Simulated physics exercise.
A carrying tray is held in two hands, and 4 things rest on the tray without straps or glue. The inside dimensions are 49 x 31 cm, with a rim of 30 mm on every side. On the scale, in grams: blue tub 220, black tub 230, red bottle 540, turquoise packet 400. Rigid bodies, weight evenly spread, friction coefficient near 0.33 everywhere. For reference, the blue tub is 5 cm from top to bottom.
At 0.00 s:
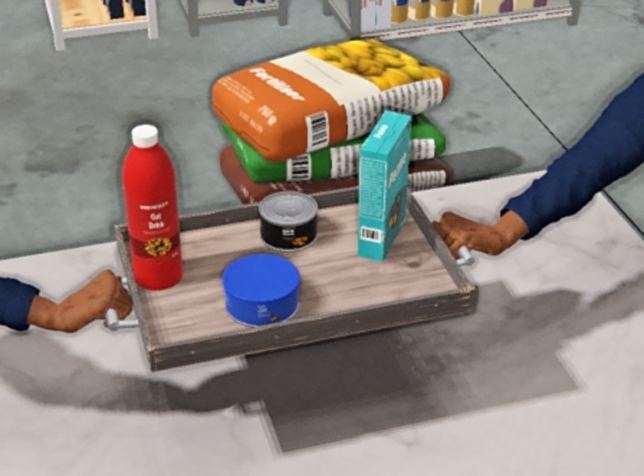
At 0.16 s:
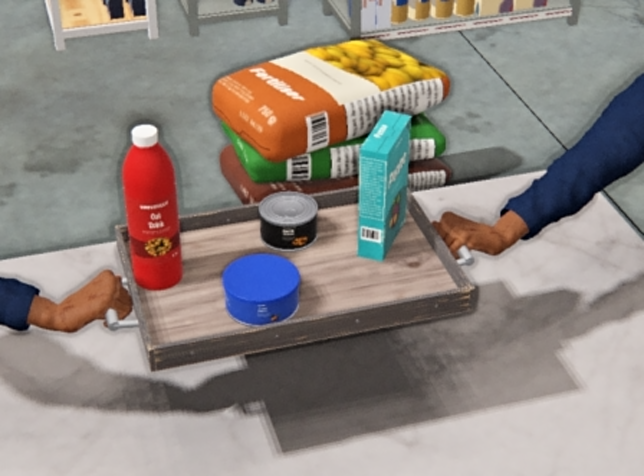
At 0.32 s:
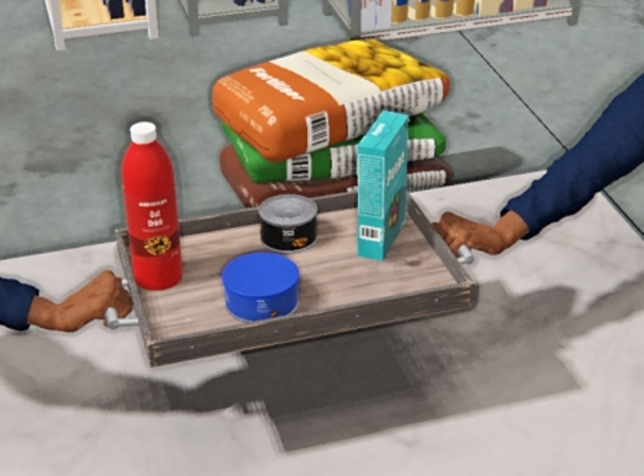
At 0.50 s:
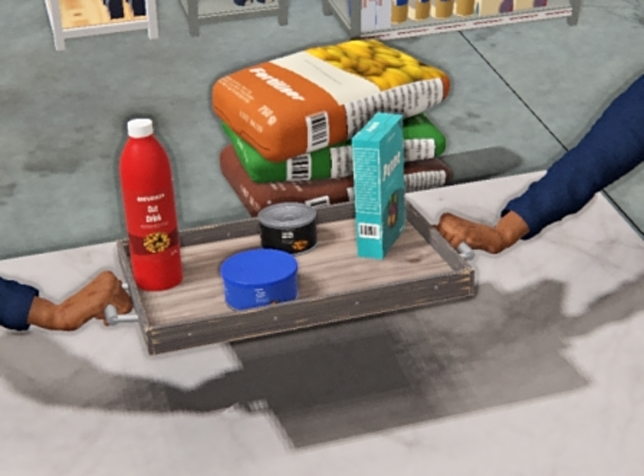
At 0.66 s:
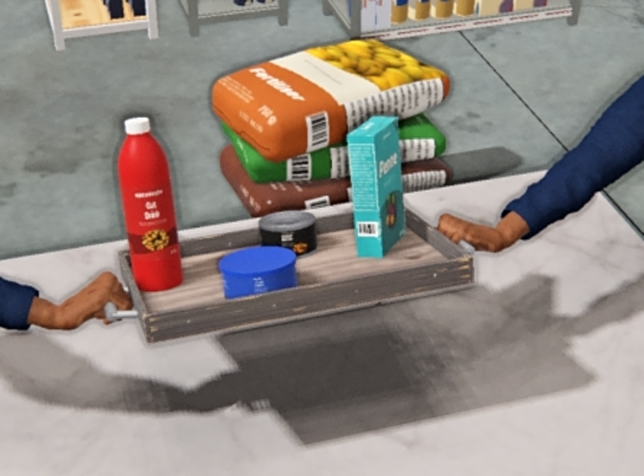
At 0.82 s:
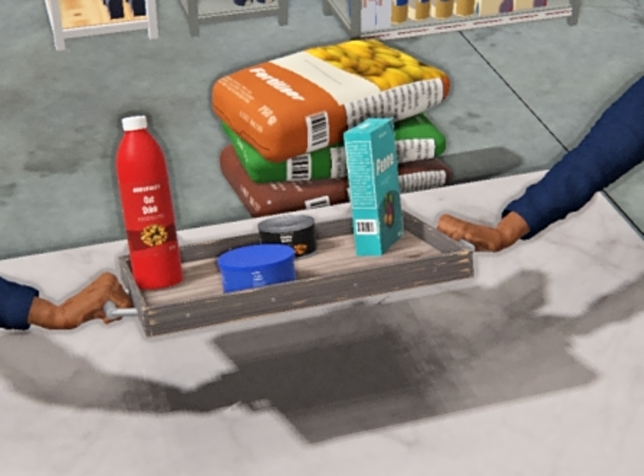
A grey-brown wooden tray is held over a pale marbled surface in a shop-like space, seen from the front and above. It carries a red bottle at left, blue and black tubs mid-tray and a turquoise packet at right, with orange, green and brown sacks stacked behind. Two hands gradually tilt its far edge down, the items lean away with it, the bottle finally slightly more, and the camera stays still.
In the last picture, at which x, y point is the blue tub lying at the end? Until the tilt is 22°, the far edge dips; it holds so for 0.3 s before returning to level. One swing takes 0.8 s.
I would say near (226, 232).
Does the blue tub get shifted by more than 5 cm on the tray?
The blue tub ends elsewhere.
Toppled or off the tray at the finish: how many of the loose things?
Total: 2.
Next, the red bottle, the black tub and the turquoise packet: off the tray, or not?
Well, the red bottle does come off, the black tub does not come off, and the turquoise packet does come off.
After 1.42 s, tilt 19°, far edge down; red bottle now off the tray; blue tub moved 15 cm near (232, 250); turquoise packet 8° off its base.
After 1.92 s, tray level; turquoise packet now off the tray; blue tub moved 17 cm near (226, 233).
In the end (2.5 s), off the tray, red bottle and turquoise packet; not toppled but over 5 cm from the start, blue tub; the last one under 5 cm from the start. In the last view, blue tub near (226, 232).
